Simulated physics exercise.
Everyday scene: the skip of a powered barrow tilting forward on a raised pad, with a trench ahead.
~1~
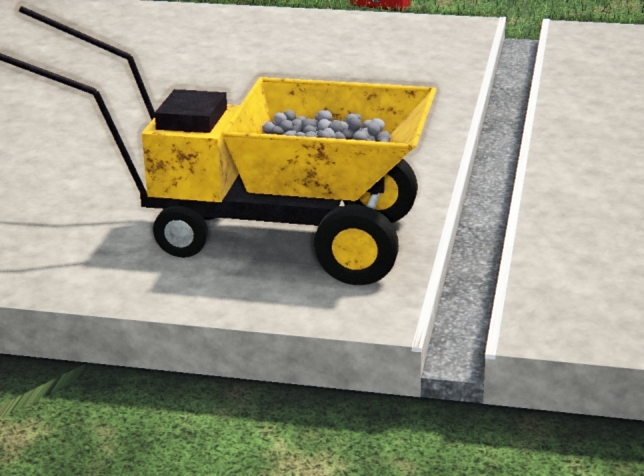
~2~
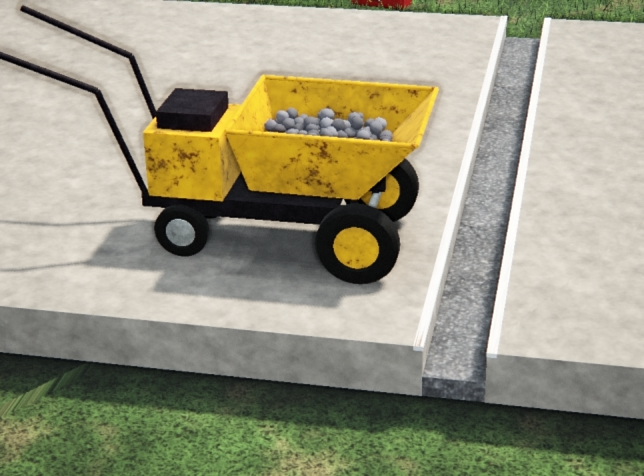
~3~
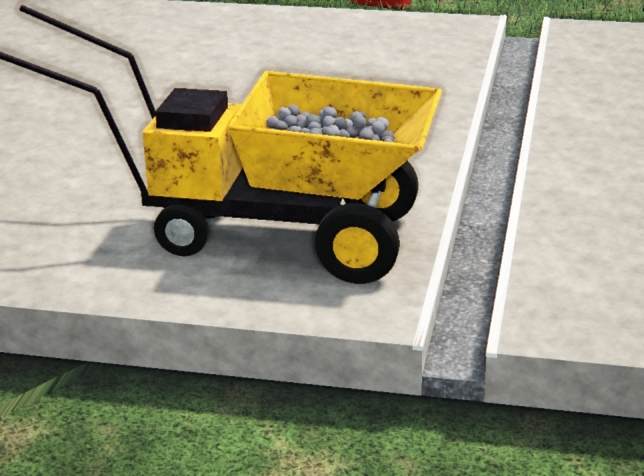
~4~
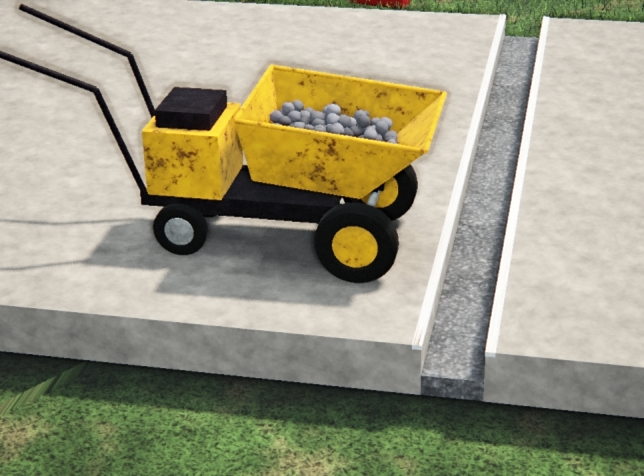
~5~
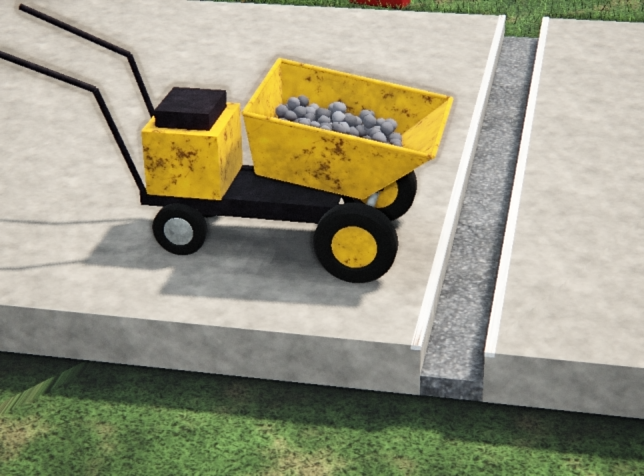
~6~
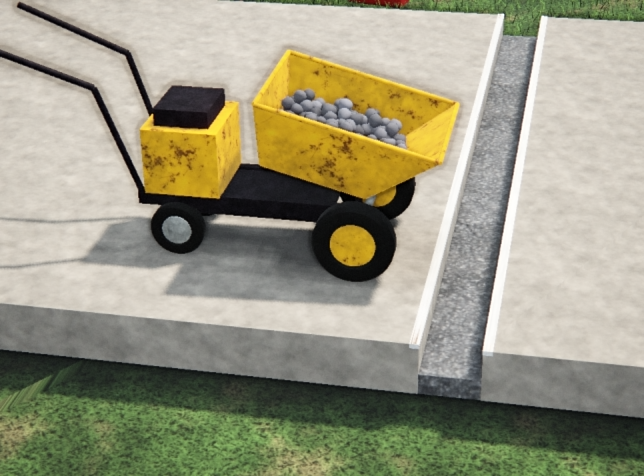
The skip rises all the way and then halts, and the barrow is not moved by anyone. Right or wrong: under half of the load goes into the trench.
Right.
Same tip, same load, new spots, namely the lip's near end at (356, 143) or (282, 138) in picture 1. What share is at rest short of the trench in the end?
I'd put it at around 10 percent the first time and 50 percent the second.
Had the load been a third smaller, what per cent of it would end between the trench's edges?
Around 40 %.
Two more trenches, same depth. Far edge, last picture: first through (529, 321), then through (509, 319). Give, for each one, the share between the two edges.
The first try gives 90 percent, then the second gives 60 percent.
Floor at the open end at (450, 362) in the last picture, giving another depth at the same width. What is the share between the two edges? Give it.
That would give roughly 10 percent.
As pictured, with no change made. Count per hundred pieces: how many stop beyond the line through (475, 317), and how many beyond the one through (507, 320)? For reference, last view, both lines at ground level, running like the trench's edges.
The first comes to 70 per cent, the second to 50 per cent.
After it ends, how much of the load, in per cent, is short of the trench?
I'd estimate about 0 per cent of the load.
Just after the last frame, skip tipped steeply; every one in the skip.
A moment on, skip tipped steeply; the larger part in the skip; just a few in or heaped over the trench; about a tenth beyond it; just a few falling.
Further on, skip tipped right over; roughly a quarter in the skip; about a tenth in or heaped over the trench; roughly two thirds beyond it.
When it is over, skip tipped right over; roughly a quarter in the skip; roughly a quarter in or heaped over the trench; roughly two thirds beyond it.
